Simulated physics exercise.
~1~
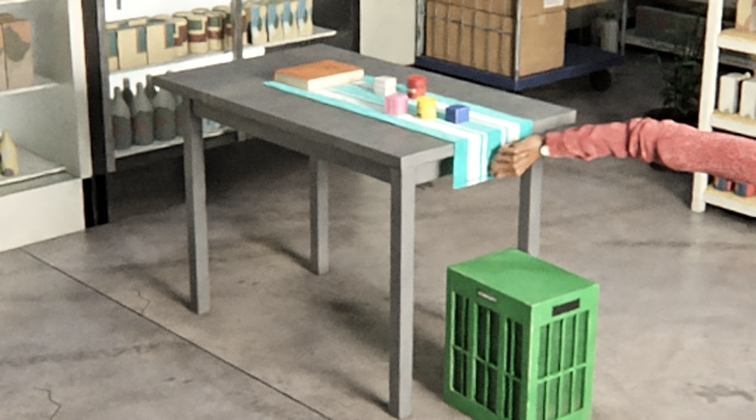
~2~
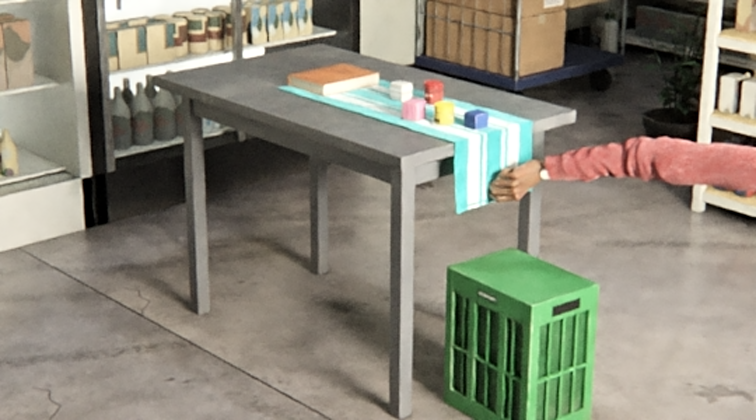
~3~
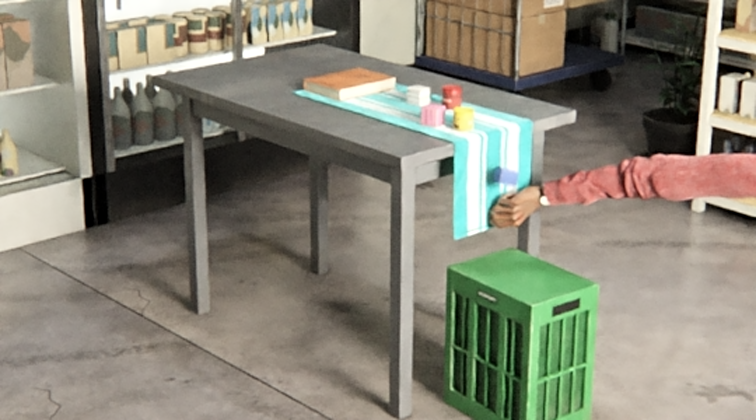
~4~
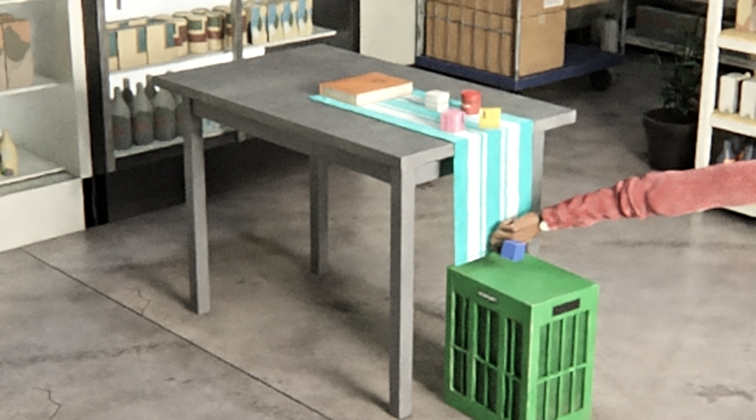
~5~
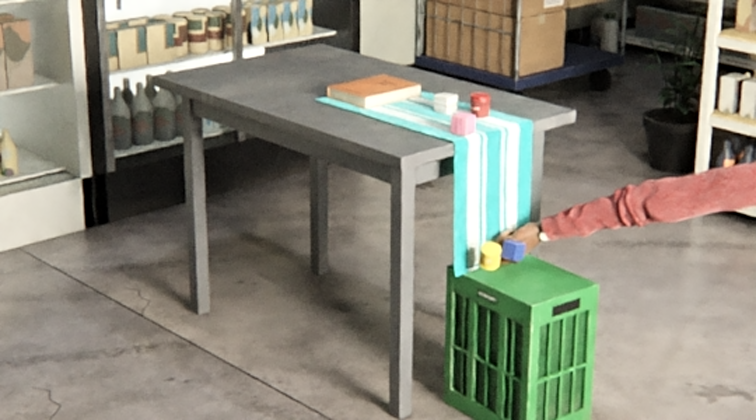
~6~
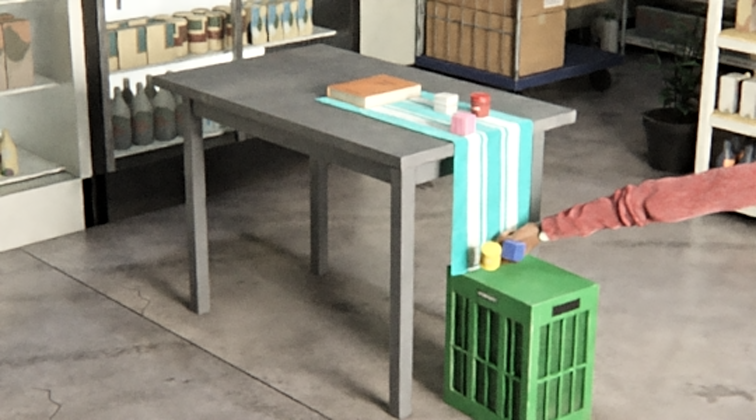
In a storeroom, a hand pulled a turquoise cloth down over the edge of a gray table, and first a blue cube, then a yellow pot dropped onto the green crate below, while the pink cube and red pot stayed up on the table.
